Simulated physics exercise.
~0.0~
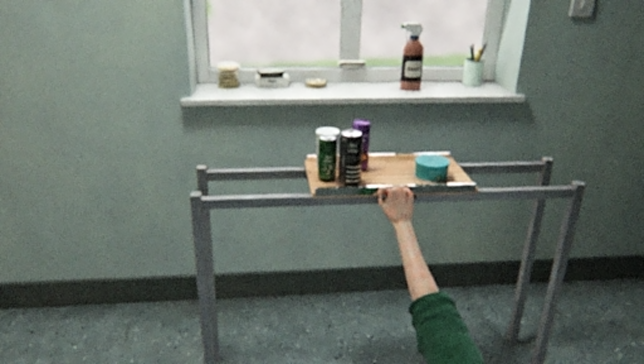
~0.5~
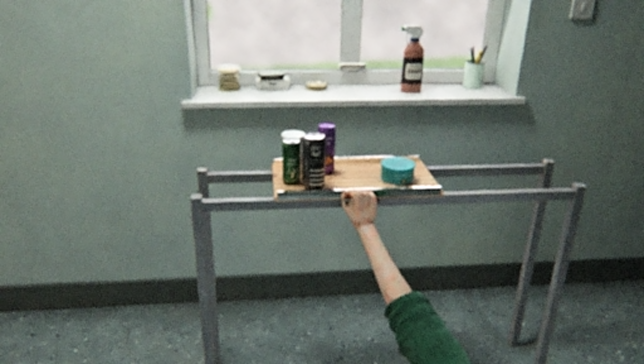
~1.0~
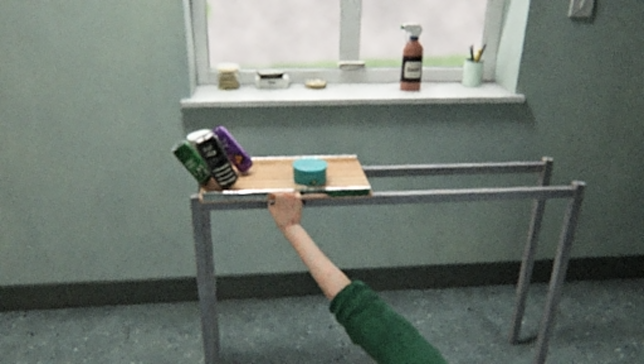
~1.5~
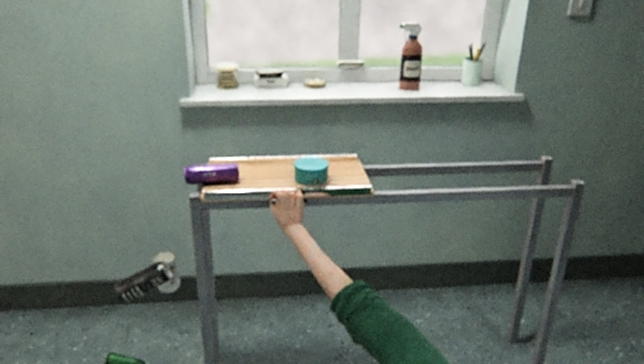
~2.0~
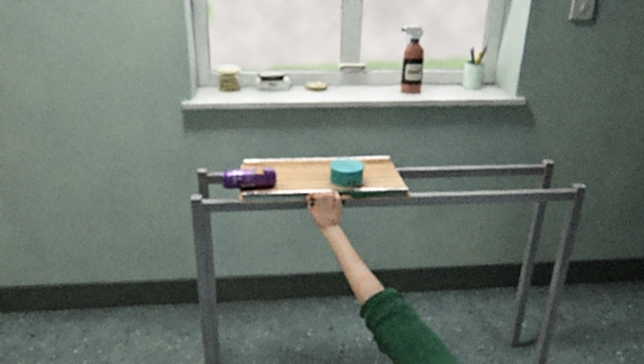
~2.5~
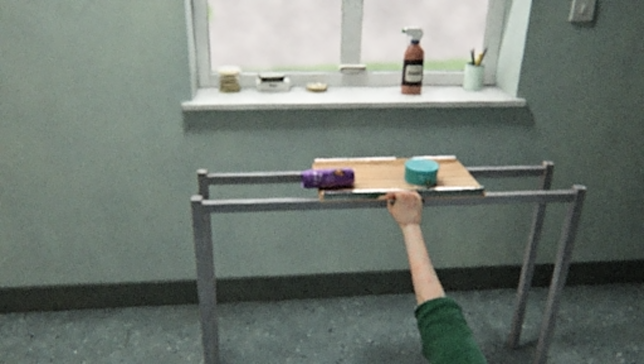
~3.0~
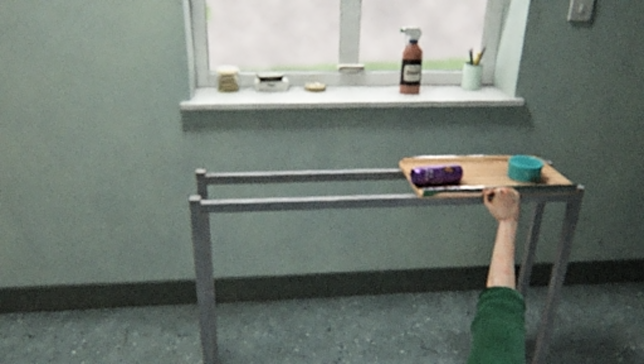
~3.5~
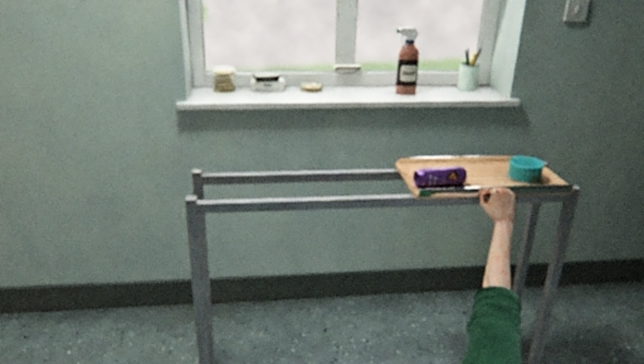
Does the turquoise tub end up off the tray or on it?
The turquoise tub ends up on the tray, while the green can and the black can both go off it.
